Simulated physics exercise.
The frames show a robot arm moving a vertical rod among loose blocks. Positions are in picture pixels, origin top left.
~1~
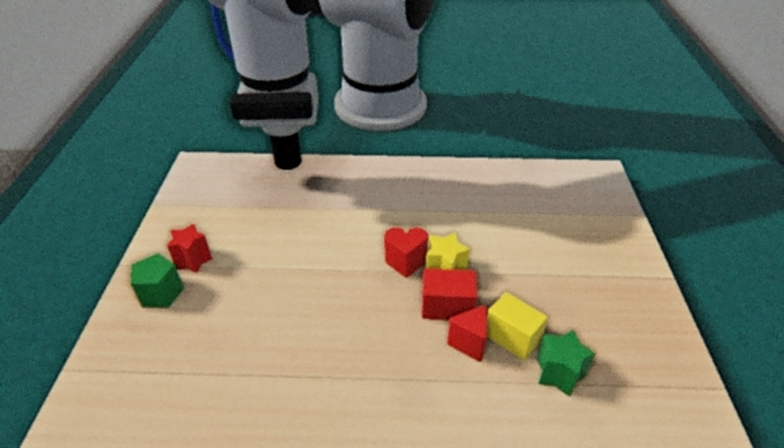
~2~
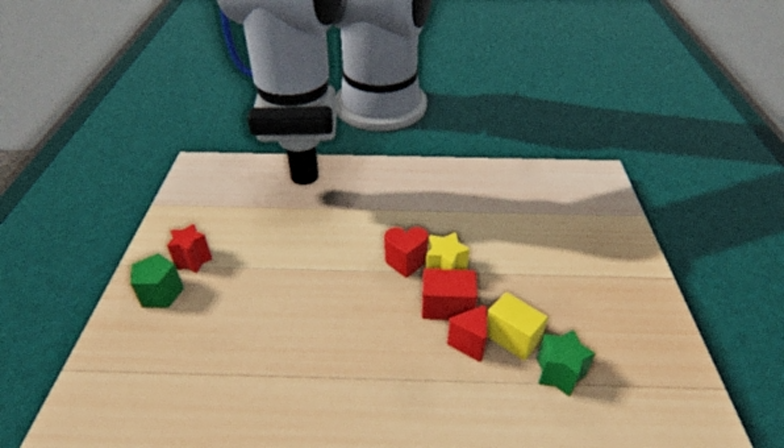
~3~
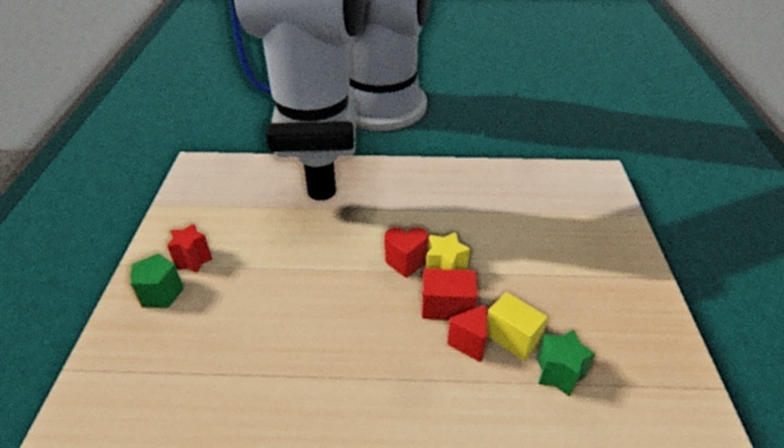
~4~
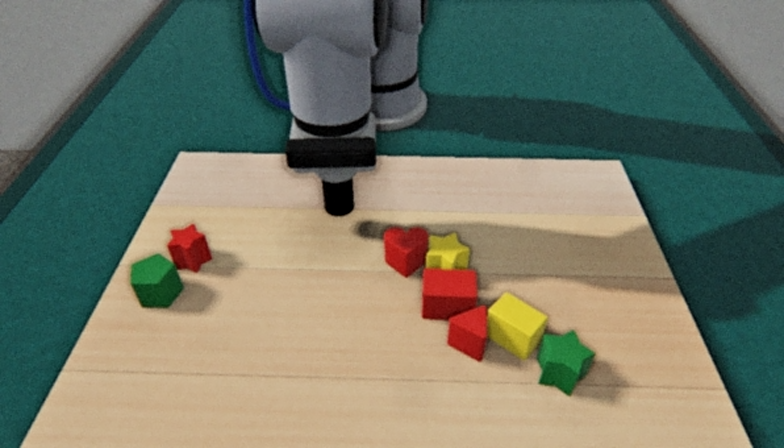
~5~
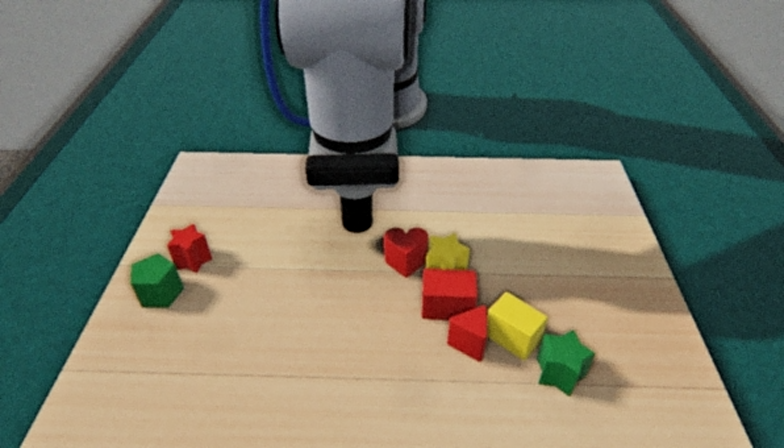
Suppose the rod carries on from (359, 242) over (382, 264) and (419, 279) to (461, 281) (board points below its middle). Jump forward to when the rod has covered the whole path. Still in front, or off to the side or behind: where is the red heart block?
By then it is in front of the rod.
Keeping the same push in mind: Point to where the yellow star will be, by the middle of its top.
The point I'd pick in the picture is (530, 238).
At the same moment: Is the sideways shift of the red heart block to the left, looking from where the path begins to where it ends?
My answer is yes.
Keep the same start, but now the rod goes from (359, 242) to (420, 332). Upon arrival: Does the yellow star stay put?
The answer is no.
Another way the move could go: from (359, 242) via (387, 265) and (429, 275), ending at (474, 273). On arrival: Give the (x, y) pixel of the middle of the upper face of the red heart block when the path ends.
Answer: (516, 246).
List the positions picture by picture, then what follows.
The first frame shows rod's lower end at (288, 162); red heart block at (407, 237); yellow star at (447, 246); red oblong block at (450, 282).
The second frame shows rod at (305, 177); blocks still.
The third frame shows rod at (322, 192); blocks still.
The fourth frame shows rod at (340, 207); blocks still.
The fifth frame shows rod at (358, 223); red heart block at (407, 237); yellow star at (447, 246); red oblong block at (450, 282).
On the path given first. One third of the way, rod at (382, 246); red heart block at (422, 241), turned 20° anticlockwise; yellow star at (456, 246).
Two thirds of the way, rod at (420, 260); red heart block at (459, 249), turned 45° anticlockwise; yellow star at (494, 246).
At the end, rod at (463, 262); red heart block at (500, 247), turned 55° anticlockwise; yellow star at (530, 238), turned 25° anticlockwise; red oblong block still.
